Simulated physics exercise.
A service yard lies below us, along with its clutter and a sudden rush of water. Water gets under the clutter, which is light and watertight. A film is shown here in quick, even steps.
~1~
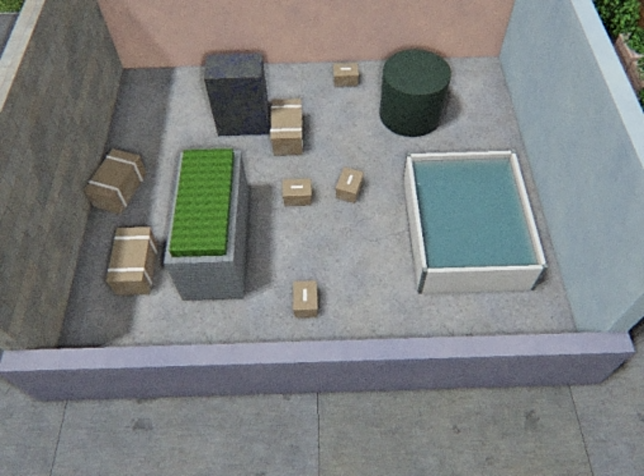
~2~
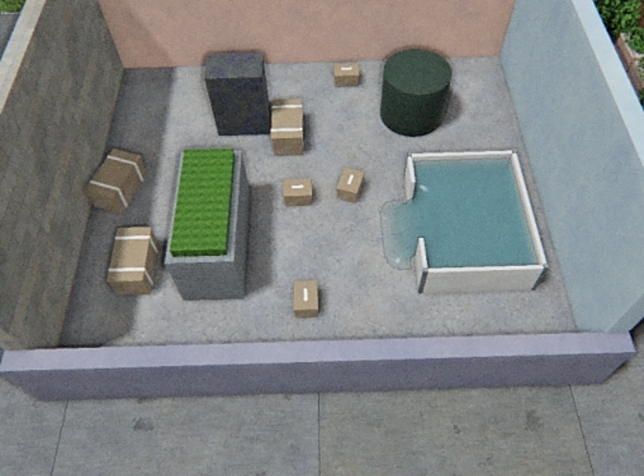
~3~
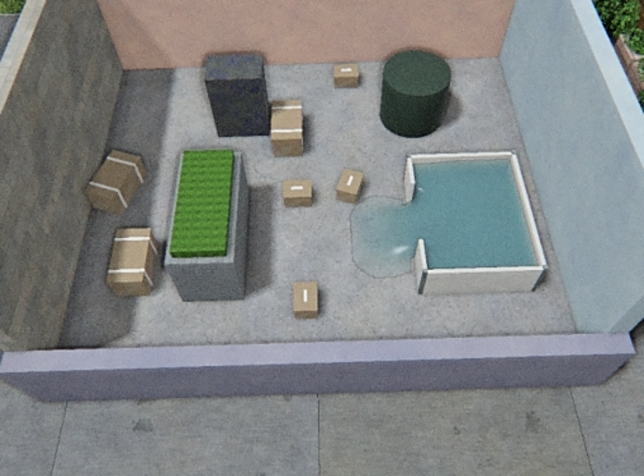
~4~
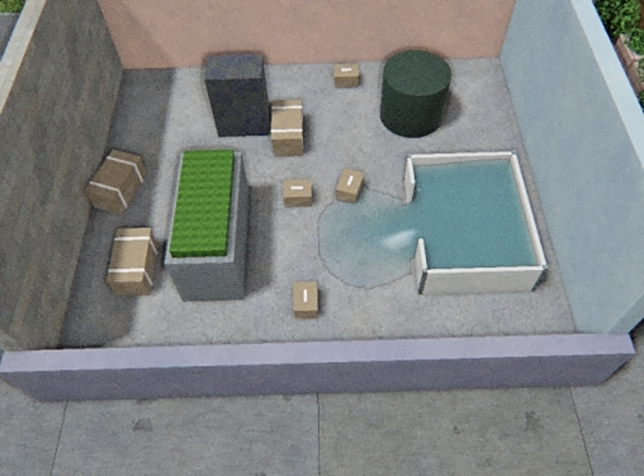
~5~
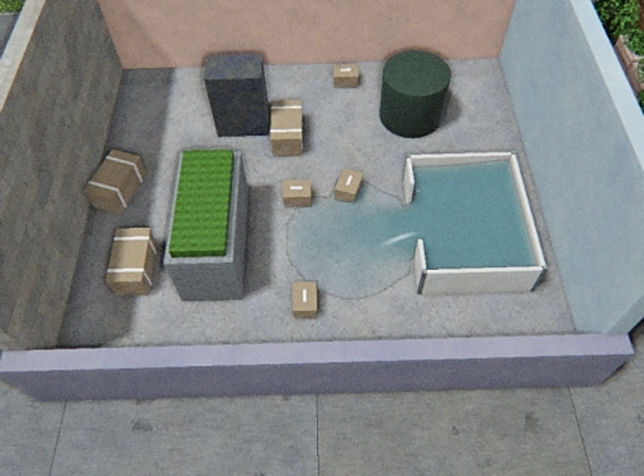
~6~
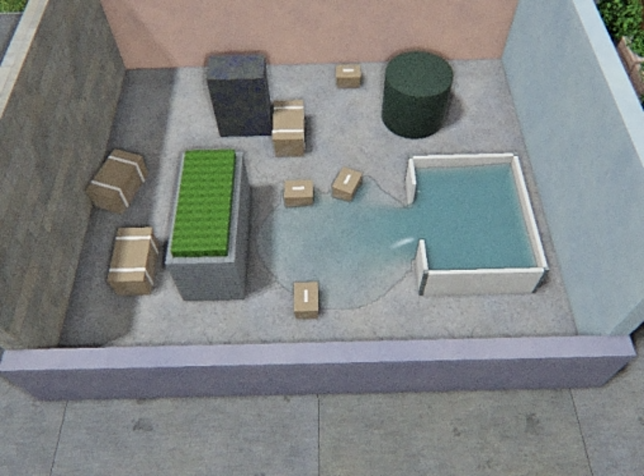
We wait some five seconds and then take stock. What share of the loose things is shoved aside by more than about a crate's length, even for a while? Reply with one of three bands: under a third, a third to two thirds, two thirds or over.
A third to two thirds.
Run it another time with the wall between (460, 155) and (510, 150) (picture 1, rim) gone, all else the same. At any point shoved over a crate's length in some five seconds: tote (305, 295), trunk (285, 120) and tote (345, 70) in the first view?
Never got that far, never got that far, got that far.
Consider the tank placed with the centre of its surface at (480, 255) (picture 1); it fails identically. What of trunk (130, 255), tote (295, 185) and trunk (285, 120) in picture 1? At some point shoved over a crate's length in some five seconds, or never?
Well, the first one didn't get far, the second got driven a long way, and the third didn't get far.
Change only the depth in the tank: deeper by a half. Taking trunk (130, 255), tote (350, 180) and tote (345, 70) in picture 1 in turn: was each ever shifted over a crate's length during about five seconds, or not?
The first came up short, the next did it, and the last came up short.
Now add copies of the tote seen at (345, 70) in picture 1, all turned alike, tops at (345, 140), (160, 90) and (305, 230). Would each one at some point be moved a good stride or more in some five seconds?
In order: Hardly budges, hardly budges, then shoved clear.
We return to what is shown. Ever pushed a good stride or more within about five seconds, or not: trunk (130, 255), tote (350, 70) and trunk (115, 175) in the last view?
The first one stayed within range, the second stayed within range and the third stayed within range.
A moment on, 0 of 8 are well off their spots; 0 afloat.
Next, 3 of 8 are well off their spots; 1 afloat.
Later, 3 of 8 are well off their spots; 1 afloat.
In the end, 3 of 8 are well off their spots, and 3 have been at some point; 1 afloat.
